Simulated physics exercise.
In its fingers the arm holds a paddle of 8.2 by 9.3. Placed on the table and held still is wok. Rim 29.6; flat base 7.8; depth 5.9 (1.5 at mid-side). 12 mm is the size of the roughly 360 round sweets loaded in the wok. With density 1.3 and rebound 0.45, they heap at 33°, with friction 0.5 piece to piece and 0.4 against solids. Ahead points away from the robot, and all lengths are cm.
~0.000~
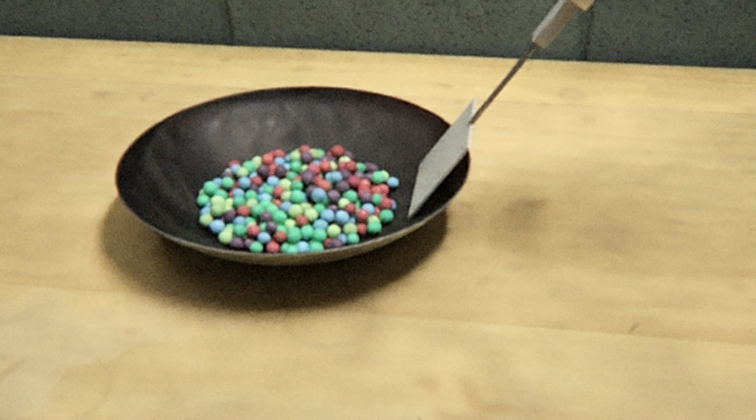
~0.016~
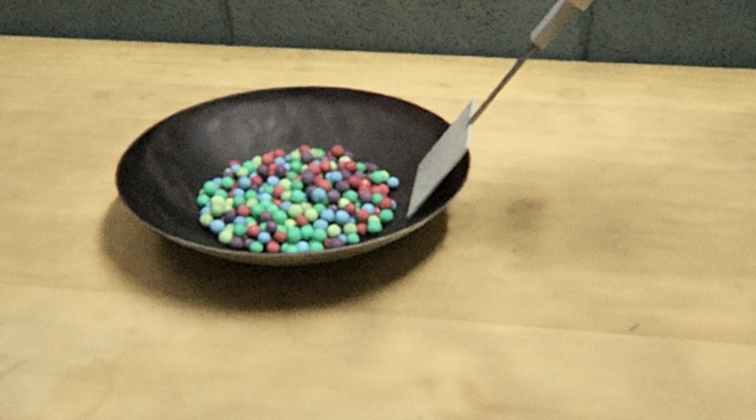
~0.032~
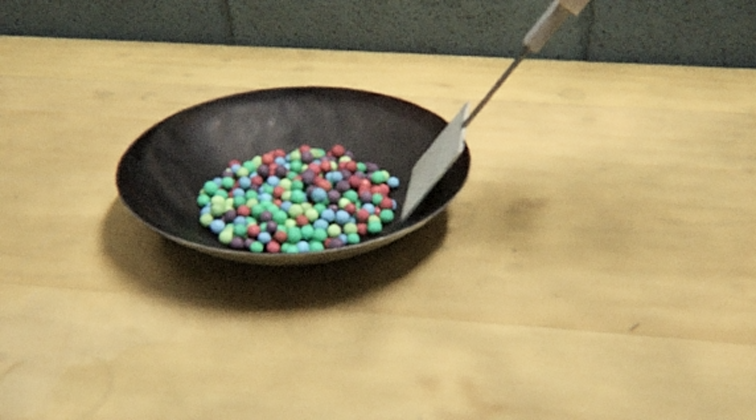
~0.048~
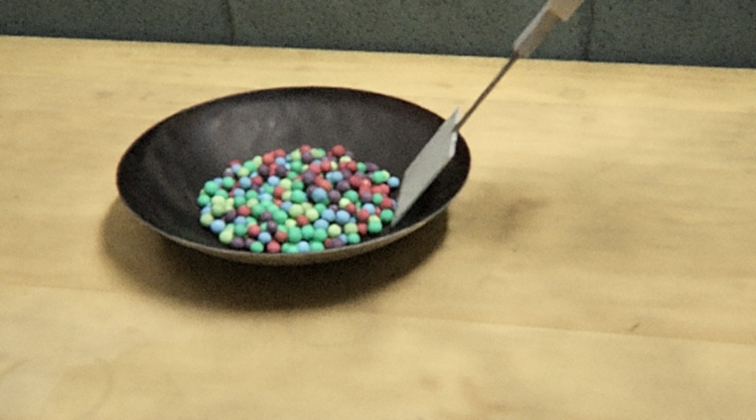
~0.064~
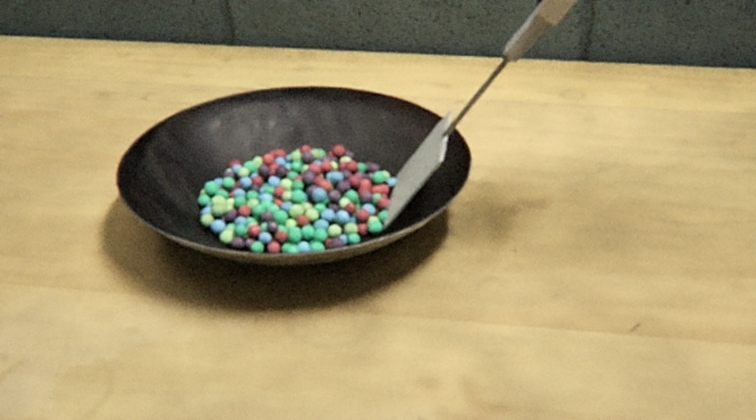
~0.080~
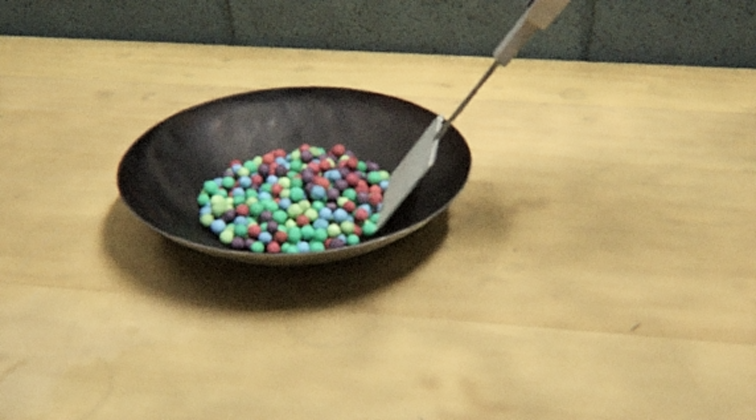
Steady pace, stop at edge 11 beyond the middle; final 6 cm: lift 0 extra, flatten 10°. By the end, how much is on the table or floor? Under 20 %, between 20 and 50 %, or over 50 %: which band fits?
The band that fits is between 20 and 50 %.
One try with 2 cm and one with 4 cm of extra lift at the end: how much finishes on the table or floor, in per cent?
I'd put it near 35 in a hundred, then near 30 in a hundred.
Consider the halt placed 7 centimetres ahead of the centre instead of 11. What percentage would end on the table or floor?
Result: Approx. 5 %.
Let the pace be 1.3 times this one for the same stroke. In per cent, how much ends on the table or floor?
About 35 per cent.
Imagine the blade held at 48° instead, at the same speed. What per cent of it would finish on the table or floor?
Roughly 30 per cent.
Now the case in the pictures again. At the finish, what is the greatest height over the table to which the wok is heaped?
Close to 7.5 centimetres high.
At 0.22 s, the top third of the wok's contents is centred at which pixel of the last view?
Centre estimated at around (227, 180).
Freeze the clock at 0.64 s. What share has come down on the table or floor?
My estimate is roughly 25 %.
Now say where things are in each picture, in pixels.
The first picture shows paddle top edge at (472, 121), sloping 56°; upper third of the load around (304, 188), from x 205 to 395, top at y 150; 364 in the wok.
The second picture shows paddle top edge at (471, 122), sloping 56°; upper third of the load around (304, 187), from x 205 to 395, top at y 150.
The third picture shows paddle top edge at (465, 125), sloping 56°; upper third of the load around (305, 187), from x 205 to 395, top at y 150.
The fourth picture shows paddle top edge at (456, 130), sloping 56°; upper third of the load around (305, 187), from x 205 to 395, top at y 150.
The fifth picture shows paddle top edge at (446, 134), sloping 56°; upper third of the load around (305, 187), from x 205 to 390, top at y 150.
The sixth picture shows paddle top edge at (437, 137), sloping 56°; upper third of the load around (304, 187), from x 205 to 385, top at y 150; 364 in the wok.
After 0.22 s, sloping 56°, highest piece 5 above the table; 364 in the wok.
After 0.37 s, sloping 53°, highest piece 7 above the table; 362 in the wok, 2 on the blade or in flight.
After 0.64 s, sloping 46°, highest piece 8 above the table; 259 in the wok, 100 on the table or floor, 5 on the blade or in flight.
After 1.69 s, sloping 46°, highest piece 7 above the table; 258 in the wok, 106 on the table or floor.
At rest, 258 in the wok, 106 on the table or floor. That is 29 % on the table or floor.
